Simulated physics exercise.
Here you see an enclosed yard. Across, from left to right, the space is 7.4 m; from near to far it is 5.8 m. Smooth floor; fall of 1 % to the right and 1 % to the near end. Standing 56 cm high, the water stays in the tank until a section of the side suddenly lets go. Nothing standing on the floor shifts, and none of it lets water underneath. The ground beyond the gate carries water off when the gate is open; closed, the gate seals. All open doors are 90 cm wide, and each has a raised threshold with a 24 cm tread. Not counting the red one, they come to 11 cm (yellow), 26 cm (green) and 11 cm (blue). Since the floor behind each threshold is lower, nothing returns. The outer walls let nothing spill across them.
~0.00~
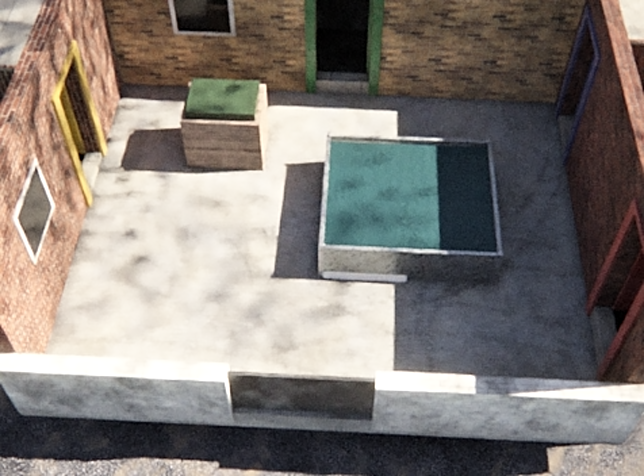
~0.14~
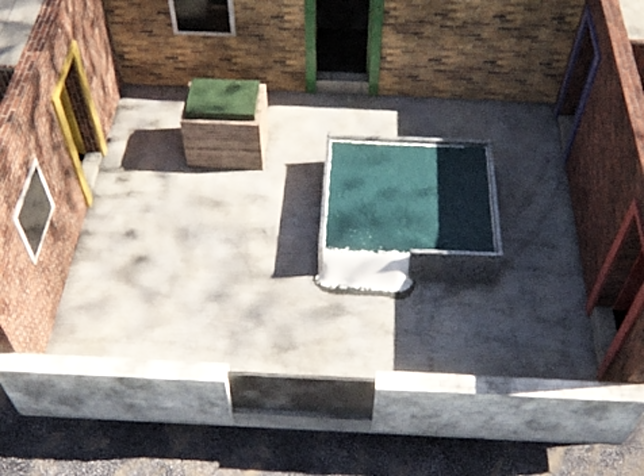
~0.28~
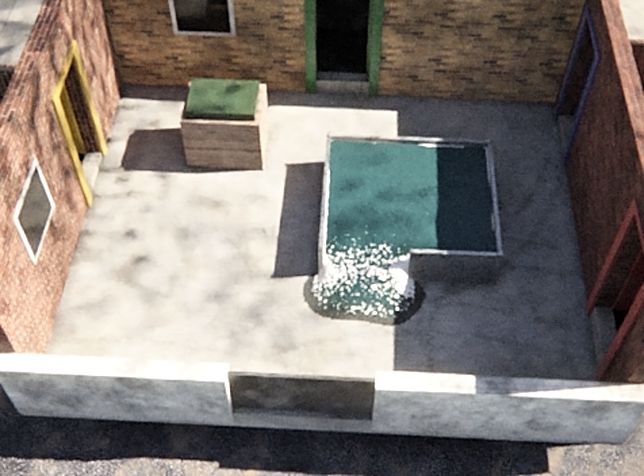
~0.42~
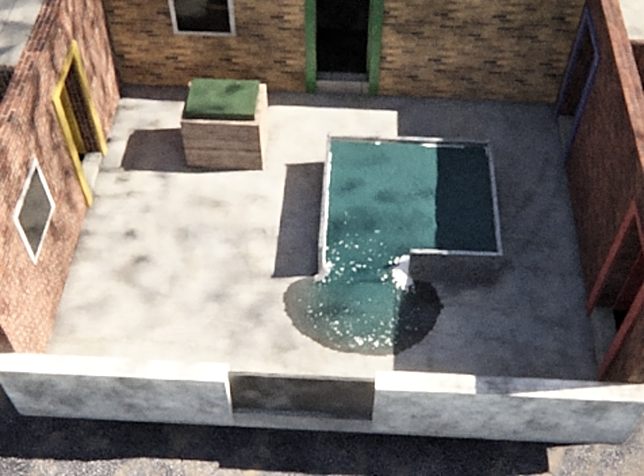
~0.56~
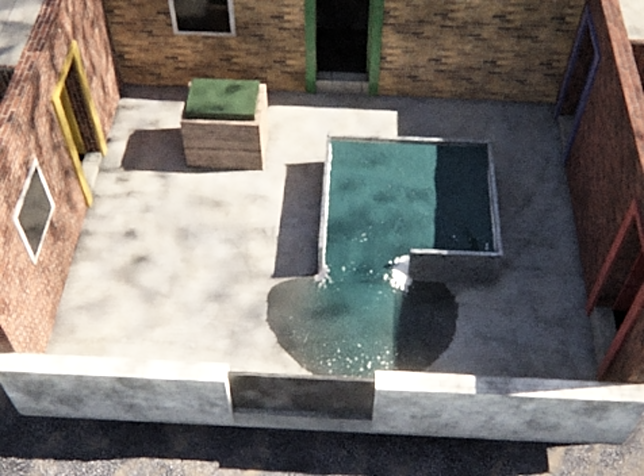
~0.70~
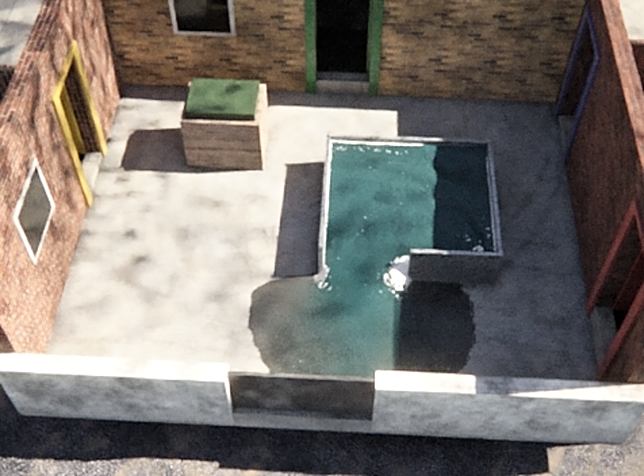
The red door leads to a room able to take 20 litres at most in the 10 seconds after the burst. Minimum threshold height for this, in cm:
15 cm, roughly.
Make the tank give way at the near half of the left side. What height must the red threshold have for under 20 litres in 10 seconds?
The answer is some 7.0 cm.
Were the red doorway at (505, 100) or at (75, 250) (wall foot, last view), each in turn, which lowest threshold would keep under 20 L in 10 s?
Roughly 8.5 and 6.0 cm.
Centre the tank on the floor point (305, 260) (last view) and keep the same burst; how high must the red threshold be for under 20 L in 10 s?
Then it needs to be around 15 cm high.
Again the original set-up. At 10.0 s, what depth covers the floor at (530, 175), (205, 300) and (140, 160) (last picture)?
In that order: 8, 5 and 7 cm.
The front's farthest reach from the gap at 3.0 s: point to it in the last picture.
(37, 385).
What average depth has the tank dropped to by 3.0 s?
Roughly 28 cm.
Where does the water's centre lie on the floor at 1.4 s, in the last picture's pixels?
My guess is close to (394, 257).
After 1.4 s water covers 15 % of the floor, deepest (36 cm) near (354, 402); it has not reached the red door.
After 3.0 s water covers 35 % of the floor, deepest (30 cm) near (51, 386); 20 cm at the red door, 0 litres in over its 26 cm threshold.
After 10.0 s water covers 100 % of the floor, deepest (13 cm) near (606, 416); 10 cm at the red door, 0 litres in over its 26 cm threshold.
At the red door as built, the water arrived by 2.4 s and peaked near 20 cm at 3.2 s.
Run again over the same 10 s with other heights there, 39 litres in over 13 cm, 6 litres over 17.5 cm. The limit of 20 litres is kept from about 15 cm up.
